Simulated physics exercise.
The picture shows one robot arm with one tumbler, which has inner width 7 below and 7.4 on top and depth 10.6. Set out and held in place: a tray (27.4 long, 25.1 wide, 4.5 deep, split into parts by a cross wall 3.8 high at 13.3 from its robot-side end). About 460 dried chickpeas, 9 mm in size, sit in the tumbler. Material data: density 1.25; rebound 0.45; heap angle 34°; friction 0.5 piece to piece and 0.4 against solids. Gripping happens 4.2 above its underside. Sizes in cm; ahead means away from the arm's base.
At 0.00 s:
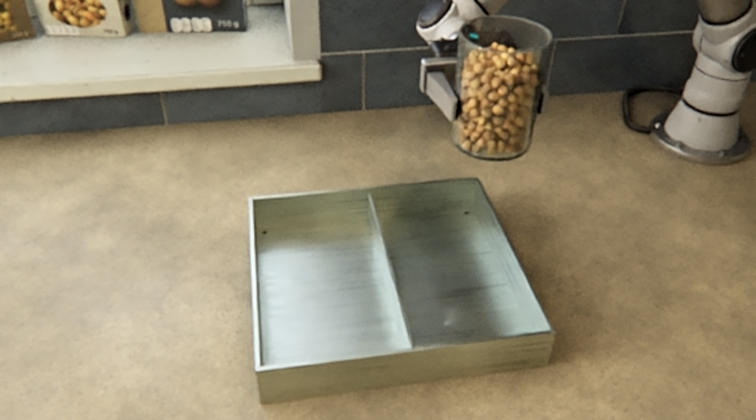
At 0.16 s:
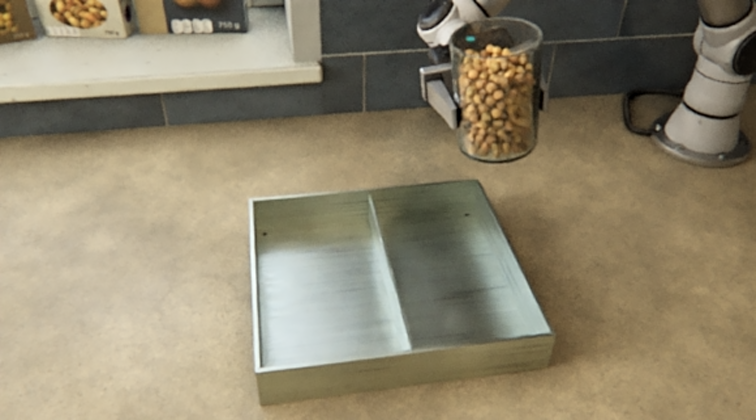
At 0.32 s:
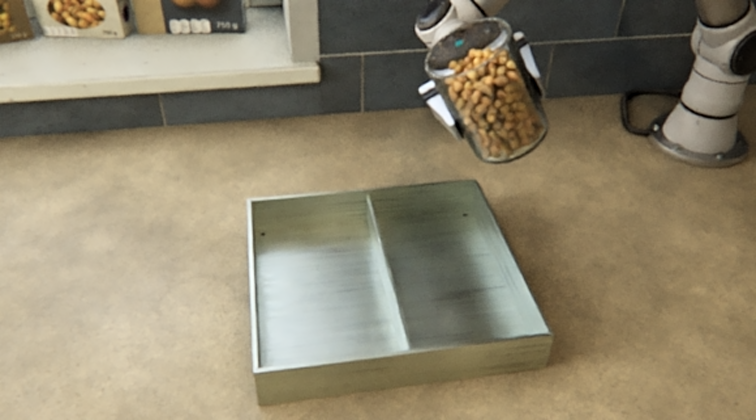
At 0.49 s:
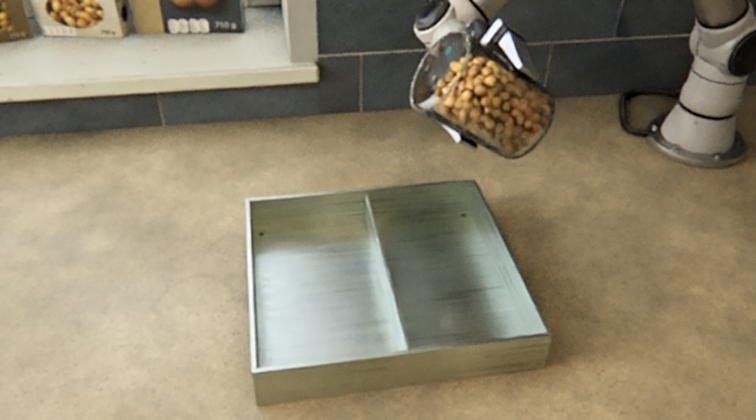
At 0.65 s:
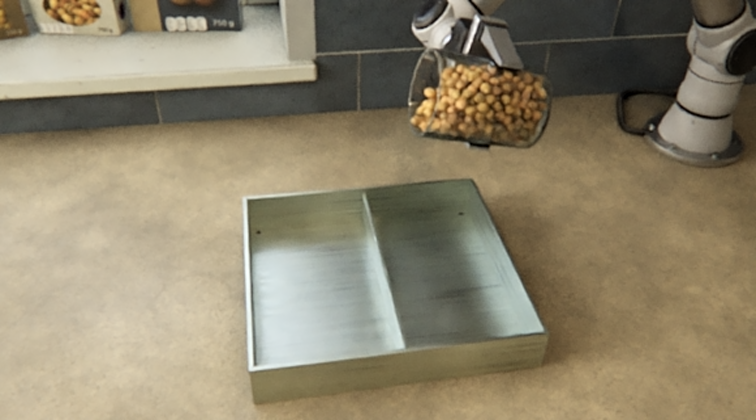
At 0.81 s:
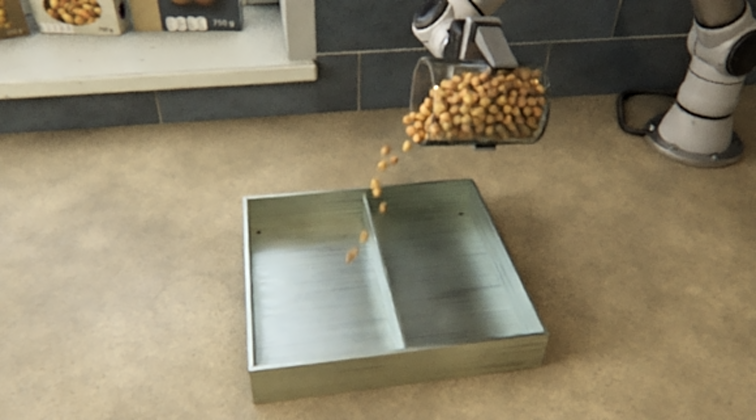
The clip shows a robot arm holding a clear tumbler of dried chickpeas above a countertop, tilting it leftward until it lies nearly sideways, and a few chickpeas drop from its mouth toward a divided, grey-green tray below.
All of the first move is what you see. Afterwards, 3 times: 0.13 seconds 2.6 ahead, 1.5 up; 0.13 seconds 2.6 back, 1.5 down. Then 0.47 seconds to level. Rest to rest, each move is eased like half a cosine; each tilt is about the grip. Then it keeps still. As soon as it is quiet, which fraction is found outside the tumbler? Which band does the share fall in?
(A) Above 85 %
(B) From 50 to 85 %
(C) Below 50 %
B, from 50 to 85 %.
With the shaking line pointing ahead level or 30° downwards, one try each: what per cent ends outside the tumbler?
Roughly 60 per cent, then 40 per cent.
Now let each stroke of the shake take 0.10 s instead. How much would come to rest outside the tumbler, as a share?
About 75 per cent in that case.
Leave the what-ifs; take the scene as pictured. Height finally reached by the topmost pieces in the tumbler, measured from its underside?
5.0 cm.
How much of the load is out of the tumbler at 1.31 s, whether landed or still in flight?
40 %.
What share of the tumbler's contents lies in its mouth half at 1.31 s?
65 %.
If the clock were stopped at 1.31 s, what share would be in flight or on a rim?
Some 14 per cent.
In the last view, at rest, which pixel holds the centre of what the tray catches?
I'd put it at roughly (326, 294).
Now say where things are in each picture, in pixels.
The first frame shows tumbler middle at (498, 91), level; upper third of the load around (500, 74), from x 460 to 535, top at y 50; 459 in the tumbler.
The second frame shows tumbler middle at (496, 93), tilted 8° forward; upper third of the load around (499, 76), from x 460 to 535, top at y 50.
The third frame shows tumbler middle at (490, 95), tilted 29° forward; upper third of the load around (491, 78), from x 445 to 540, top at y 50.
The fourth frame shows tumbler middle at (485, 99), tilted 56° forward; upper third of the load around (488, 82), from x 440 to 545, top at y 55.
The fifth frame shows tumbler middle at (480, 101), tilted 77° forward; upper third of the load around (492, 86), from x 415 to 540, top at y 70.
The sixth frame shows tumbler middle at (480, 103), tilted 85° forward; upper third of the load around (499, 89), from x 350 to 540, top at y 70; 450 in the tumbler, 3 in the far-side part, 6 in flight or on a rim.
After 1.31 s, tilted 85° forward, highest piece 24 above the table; 274 in the tumbler, 113 in the far-side part, 9 in the robot-side part, 63 in flight or on a rim.
After 1.81 s, tilted 47° forward, highest piece 26 above the table; 257 in the far-side part, 167 in the tumbler, 33 in the robot-side part, 1 on the table or floor, 1 in flight or on a rim.
After 2.26 s, level, highest piece 23 above the table; 258 in the far-side part, 167 in the tumbler, 33 in the robot-side part, 1 on the table or floor.
After 3.31 s, level, highest piece 23 above the table; 258 in the far-side part, 167 in the tumbler, 33 in the robot-side part, 1 on the table or floor.
At rest, 258 in the far-side part, 167 in the tumbler, 33 in the robot-side part, 1 on the table or floor. That is 64 % outside the tumbler.
